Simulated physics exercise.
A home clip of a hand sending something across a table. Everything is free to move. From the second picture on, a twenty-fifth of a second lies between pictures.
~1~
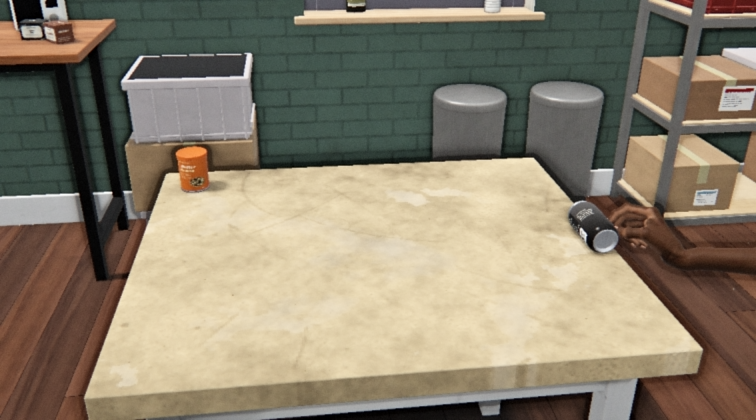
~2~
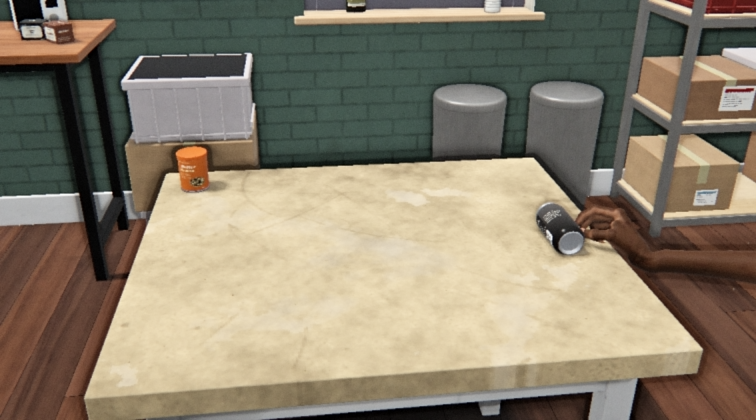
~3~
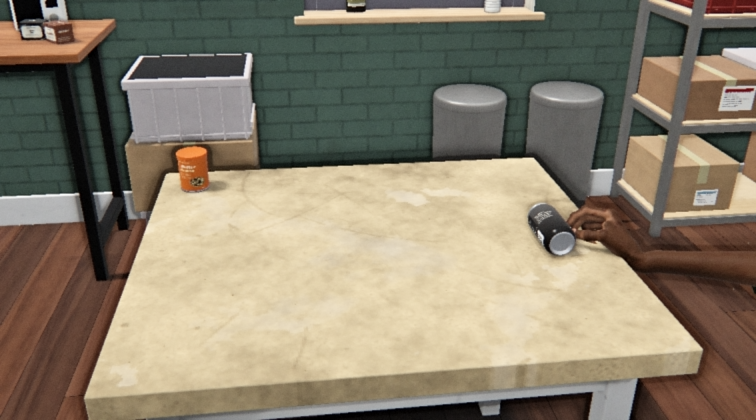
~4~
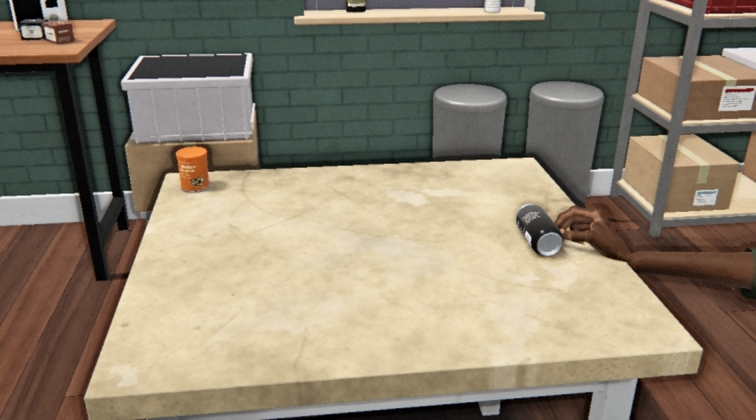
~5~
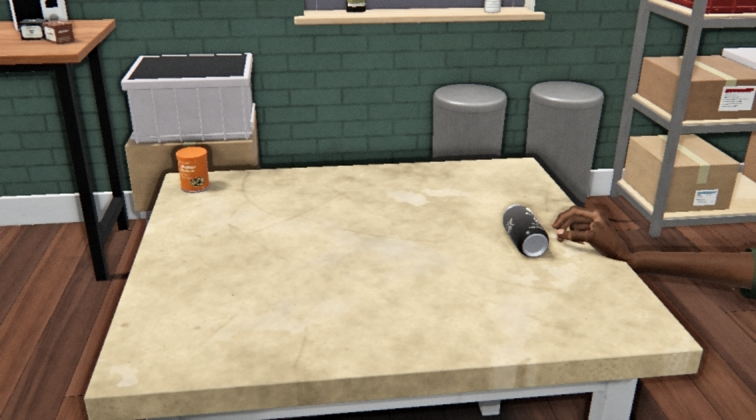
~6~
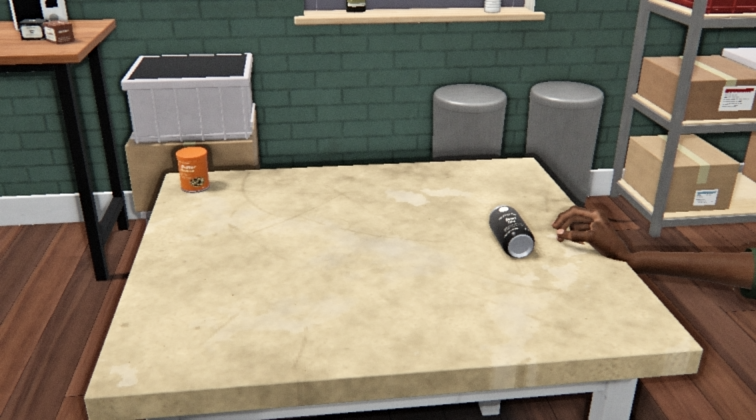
Black can lying on its side rolling leftward across a pale tabletop, pushed then released by a hand, near an orange container.
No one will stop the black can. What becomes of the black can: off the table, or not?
The black can goes over the edge.
Then, 0.30 s after the last picture, black can rolled well along near (406, 237).
Then, 0.80 s after the last picture, black can rolled well along near (224, 247).
Then, 1.20 s after the last picture, black can now off the table.
Then, 1.40 s after the last picture, things are still on the move.
By the end, off the table, black can.
